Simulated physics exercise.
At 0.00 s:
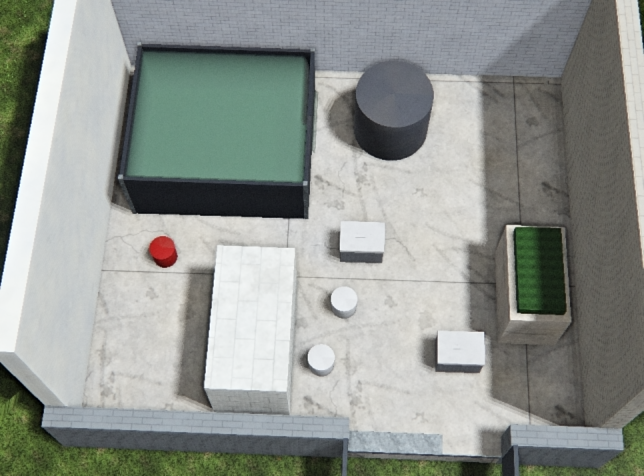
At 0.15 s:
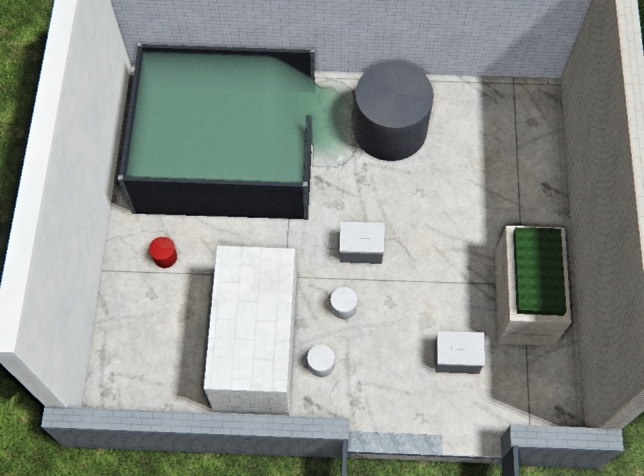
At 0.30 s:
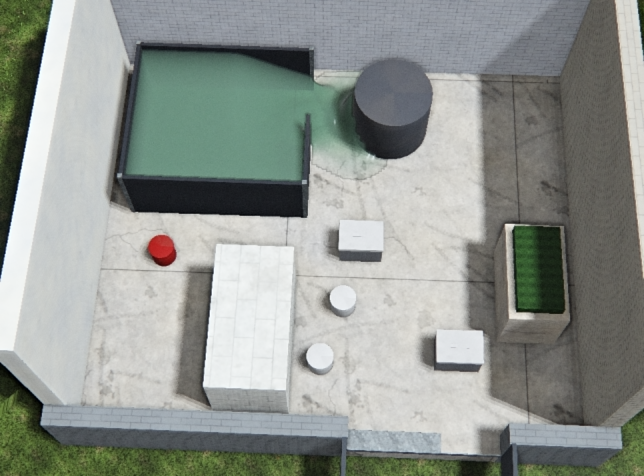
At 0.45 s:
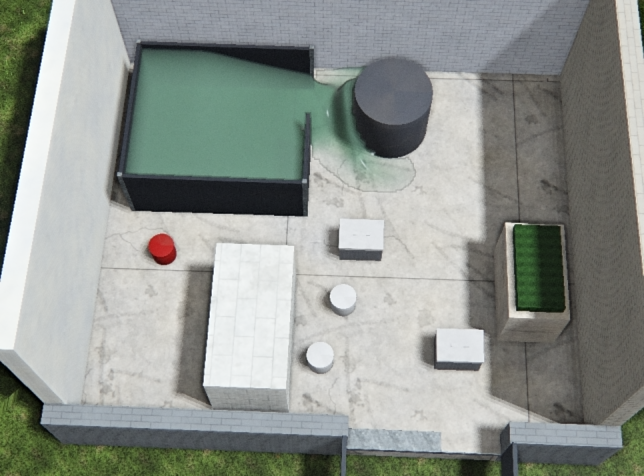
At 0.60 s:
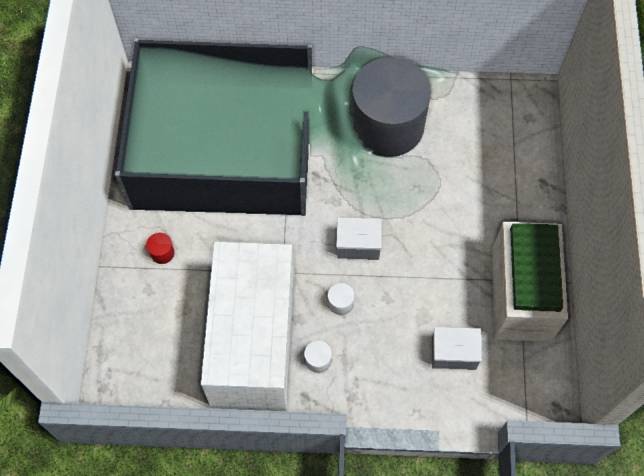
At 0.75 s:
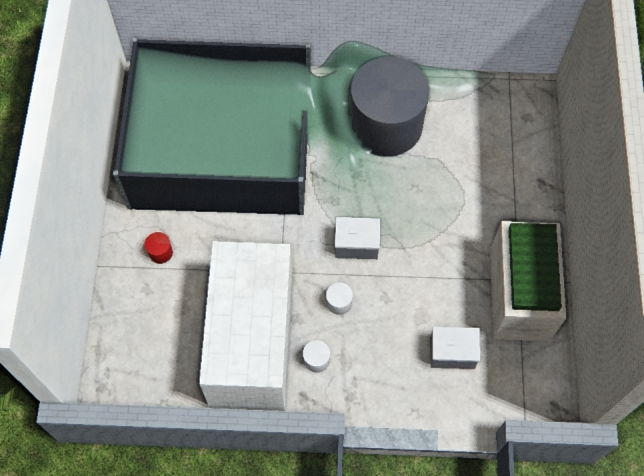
Large open tank losing part of its right side, green water pouring out, flowing around a dark cylinder and spreading across the paved court.
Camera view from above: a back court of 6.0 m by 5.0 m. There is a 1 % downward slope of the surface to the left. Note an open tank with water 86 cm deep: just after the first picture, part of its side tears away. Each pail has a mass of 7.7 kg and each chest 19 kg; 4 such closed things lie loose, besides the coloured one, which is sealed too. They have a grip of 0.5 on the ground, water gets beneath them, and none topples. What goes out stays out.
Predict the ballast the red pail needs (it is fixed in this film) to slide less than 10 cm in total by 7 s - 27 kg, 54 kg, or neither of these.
Prediction: The smaller one.
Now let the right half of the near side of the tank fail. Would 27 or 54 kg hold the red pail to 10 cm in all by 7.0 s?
So only the heavier pick.
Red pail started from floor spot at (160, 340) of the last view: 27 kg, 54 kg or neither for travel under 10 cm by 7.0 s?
Looks like the outcome is this: The lighter one does it.
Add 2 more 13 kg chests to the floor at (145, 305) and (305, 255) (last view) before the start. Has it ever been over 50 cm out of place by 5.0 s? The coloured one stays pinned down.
Beyond it, within it.
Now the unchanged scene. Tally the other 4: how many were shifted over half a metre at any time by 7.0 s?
Answer: 4.
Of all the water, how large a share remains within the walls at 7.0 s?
Around 86 % of the water.
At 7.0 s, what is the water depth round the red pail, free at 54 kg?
6 cm, roughly.
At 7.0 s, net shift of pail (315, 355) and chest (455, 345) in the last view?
In that order: Gone out, washed out.
After 1.4 s the red pail would be 0 cm from its start with 27 kg and 0 cm from its start with 54 kg; 0 cm of water round it then.
After 3.1 s the red pail would be 0 cm from its start with 27 kg and 0 cm from its start with 54 kg; 2 cm of water round it then.
After 4.9 s the red pail would be 0 cm from its start with 27 kg and 0 cm from its start with 54 kg; 3 cm of water round it then.
After 7.0 s the red pail would be 0 cm from its start with 27 kg and 0 cm from its start with 54 kg; 6 cm of water round it then.
